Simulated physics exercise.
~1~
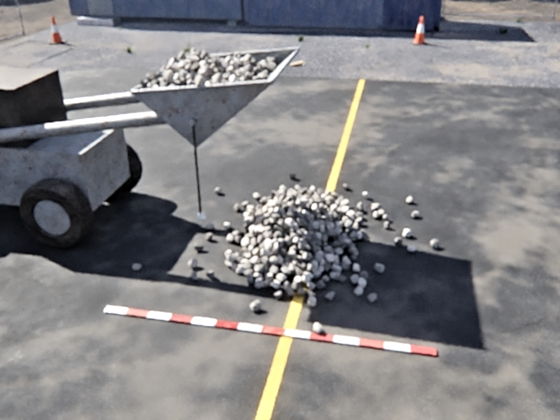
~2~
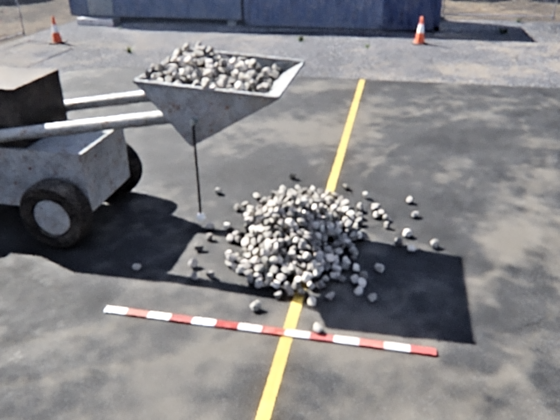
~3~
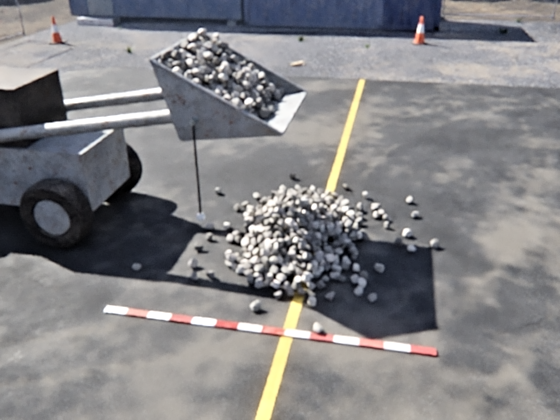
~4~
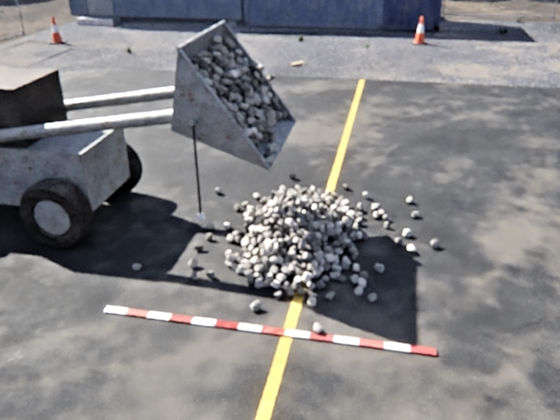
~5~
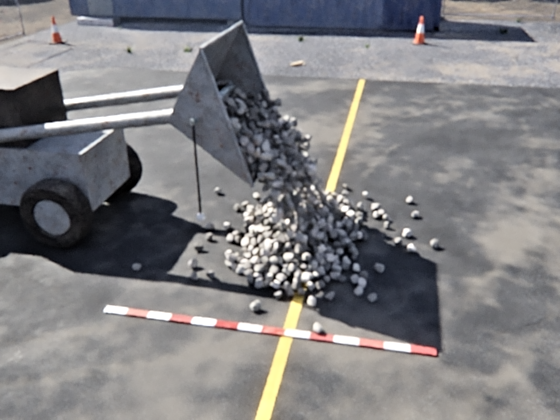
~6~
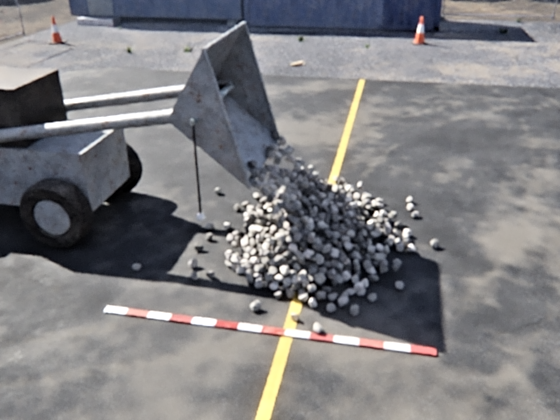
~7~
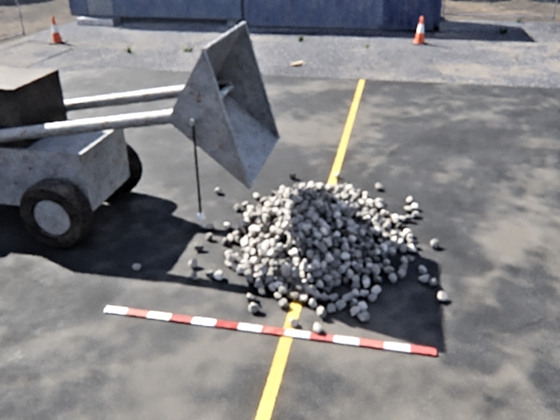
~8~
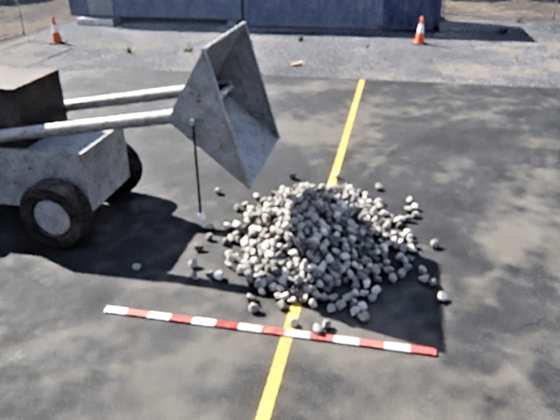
The video shows a loader tipping its steel bucket of grey stones forward until they pour onto a loose pile lying across a yellow line. The emptied bucket stays tilted above a larger, wider pile, which spreads farther right behind a red and white staff.
